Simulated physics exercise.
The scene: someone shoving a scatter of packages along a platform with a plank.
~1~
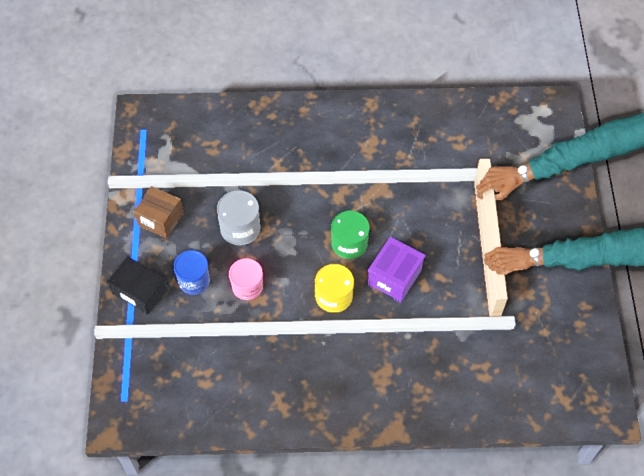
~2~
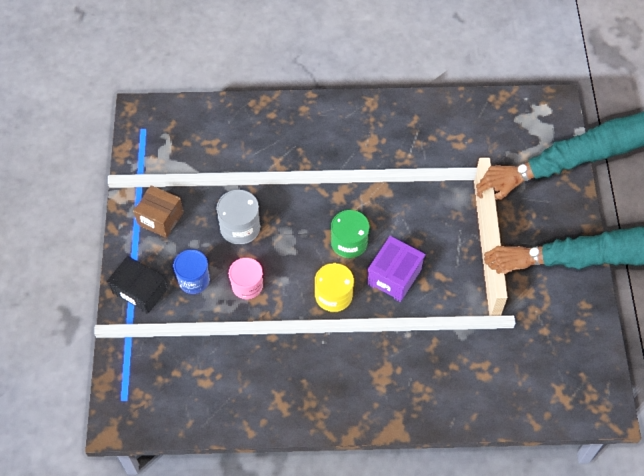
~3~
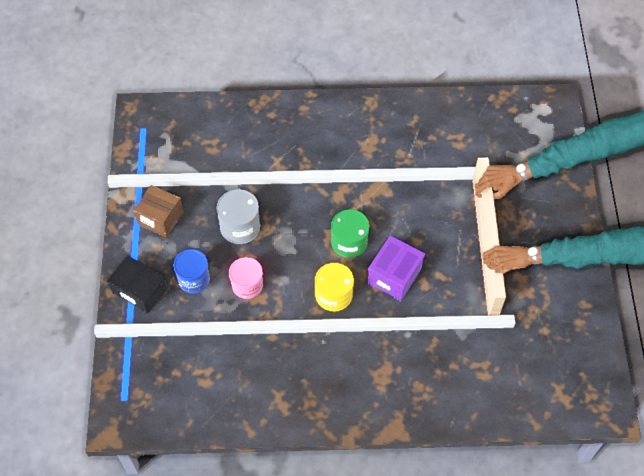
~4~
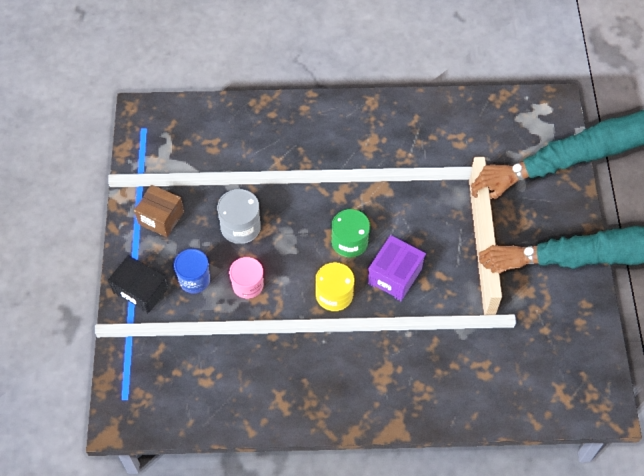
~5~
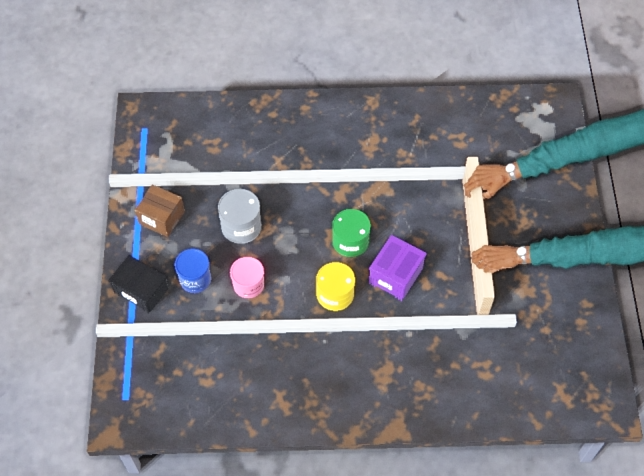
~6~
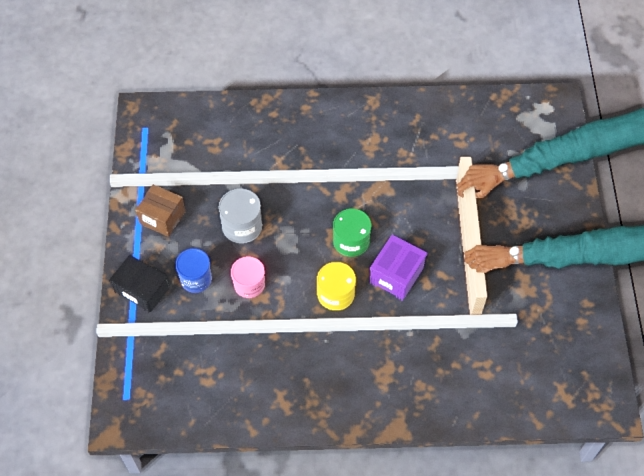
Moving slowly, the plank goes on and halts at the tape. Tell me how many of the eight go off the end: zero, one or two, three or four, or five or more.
The answer is five or more.
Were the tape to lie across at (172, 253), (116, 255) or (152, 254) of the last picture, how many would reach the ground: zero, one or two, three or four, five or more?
Result per tape, in order - just one or two / 5 or more / five or over.
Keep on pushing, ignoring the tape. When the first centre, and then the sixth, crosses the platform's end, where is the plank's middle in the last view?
(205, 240), then (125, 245).
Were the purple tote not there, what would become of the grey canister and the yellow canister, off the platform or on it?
Grey canister stays put; yellow canister stays put.
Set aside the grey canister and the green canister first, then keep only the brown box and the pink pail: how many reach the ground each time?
Count of fallen: 4 / 3.
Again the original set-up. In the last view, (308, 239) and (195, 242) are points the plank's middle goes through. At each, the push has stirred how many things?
The number moved is 4 and then 8.
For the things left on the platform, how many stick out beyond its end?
I make it 3.
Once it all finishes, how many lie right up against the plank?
Total: 3.
A little later, none off yet; black tote at rest near (140, 284); brown box at rest near (161, 211); blue pail at rest near (194, 271).
Next, none off yet; black tote shifted about its own width near (95, 298); brown box shifted a little near (142, 210); blue pail shifted well along near (109, 268).
When it is over, the number that fall off is five or more; down, yellow canister, pink pail, blue pail, brown box and black tote.
